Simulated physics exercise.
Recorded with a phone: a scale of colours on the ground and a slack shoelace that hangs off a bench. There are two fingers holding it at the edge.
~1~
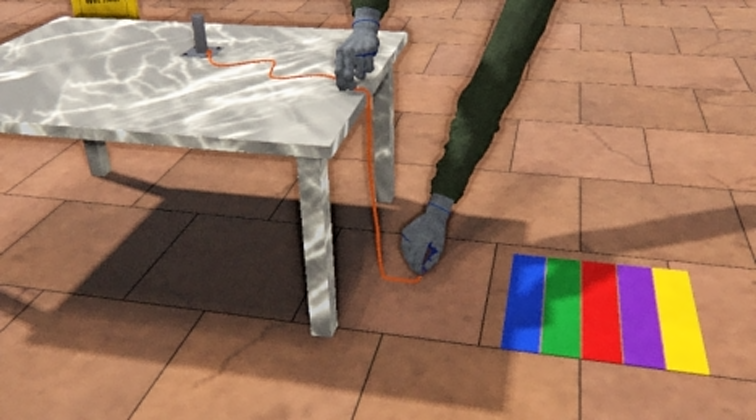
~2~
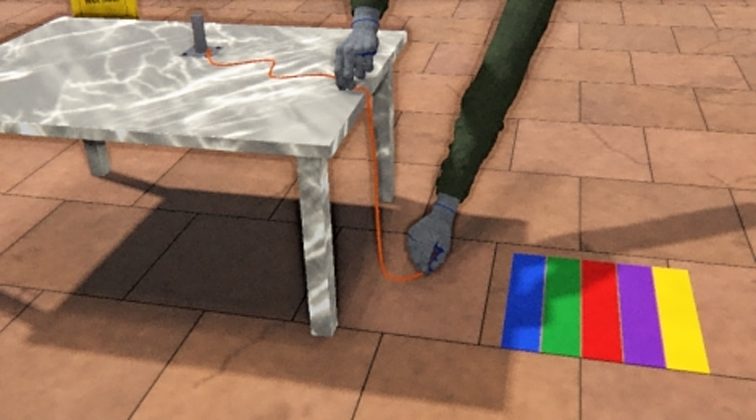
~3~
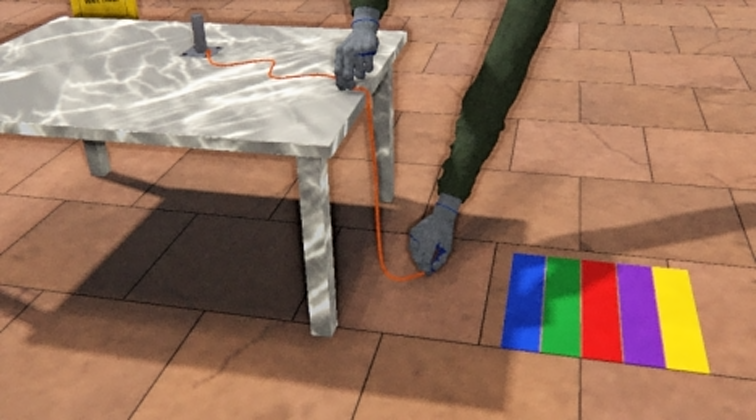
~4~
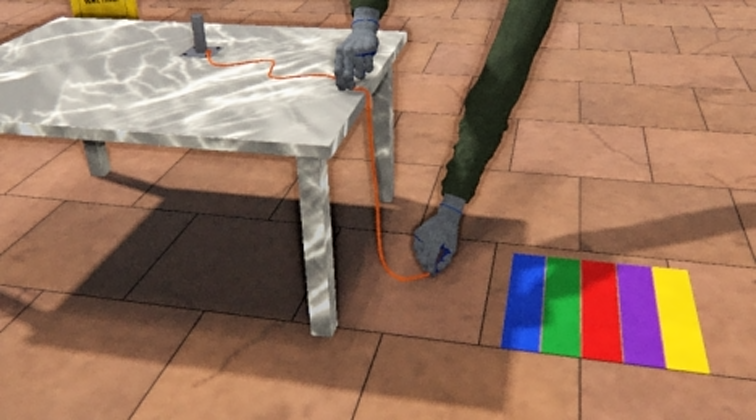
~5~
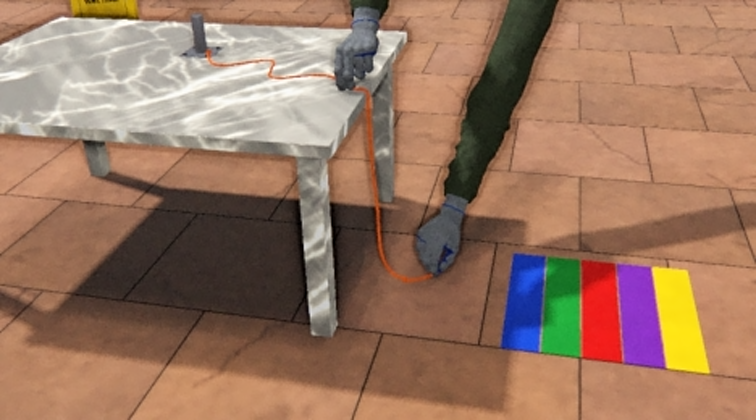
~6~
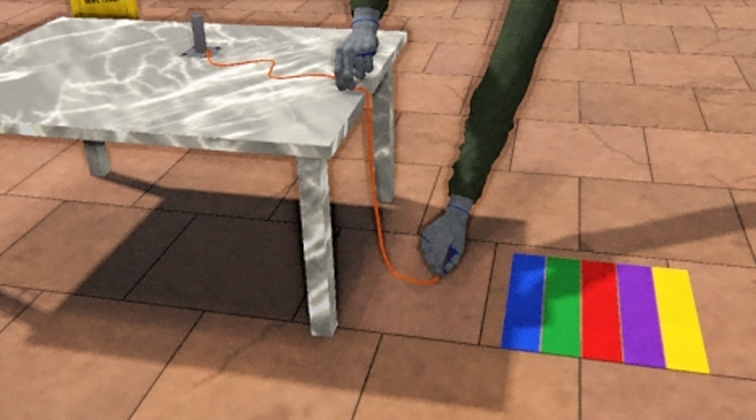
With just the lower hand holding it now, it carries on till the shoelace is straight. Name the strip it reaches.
The purple strip.
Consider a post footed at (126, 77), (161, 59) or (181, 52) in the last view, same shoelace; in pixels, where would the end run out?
First try about (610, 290), second about (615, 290), third about (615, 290).
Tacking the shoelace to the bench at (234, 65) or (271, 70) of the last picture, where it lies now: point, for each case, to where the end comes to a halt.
Try one gives about (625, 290); try two, about (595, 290).
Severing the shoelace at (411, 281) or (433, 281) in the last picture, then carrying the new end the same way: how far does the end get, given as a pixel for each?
Going through both, you get (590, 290) and then (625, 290).
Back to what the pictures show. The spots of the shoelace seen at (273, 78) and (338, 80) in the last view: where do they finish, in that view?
First near (335, 74), second near (398, 99).
Early on, end near (568, 285); over green.
Midway, end near (619, 291); over red.
At the end of the slack, end near (648, 294); over purple. The purple one.
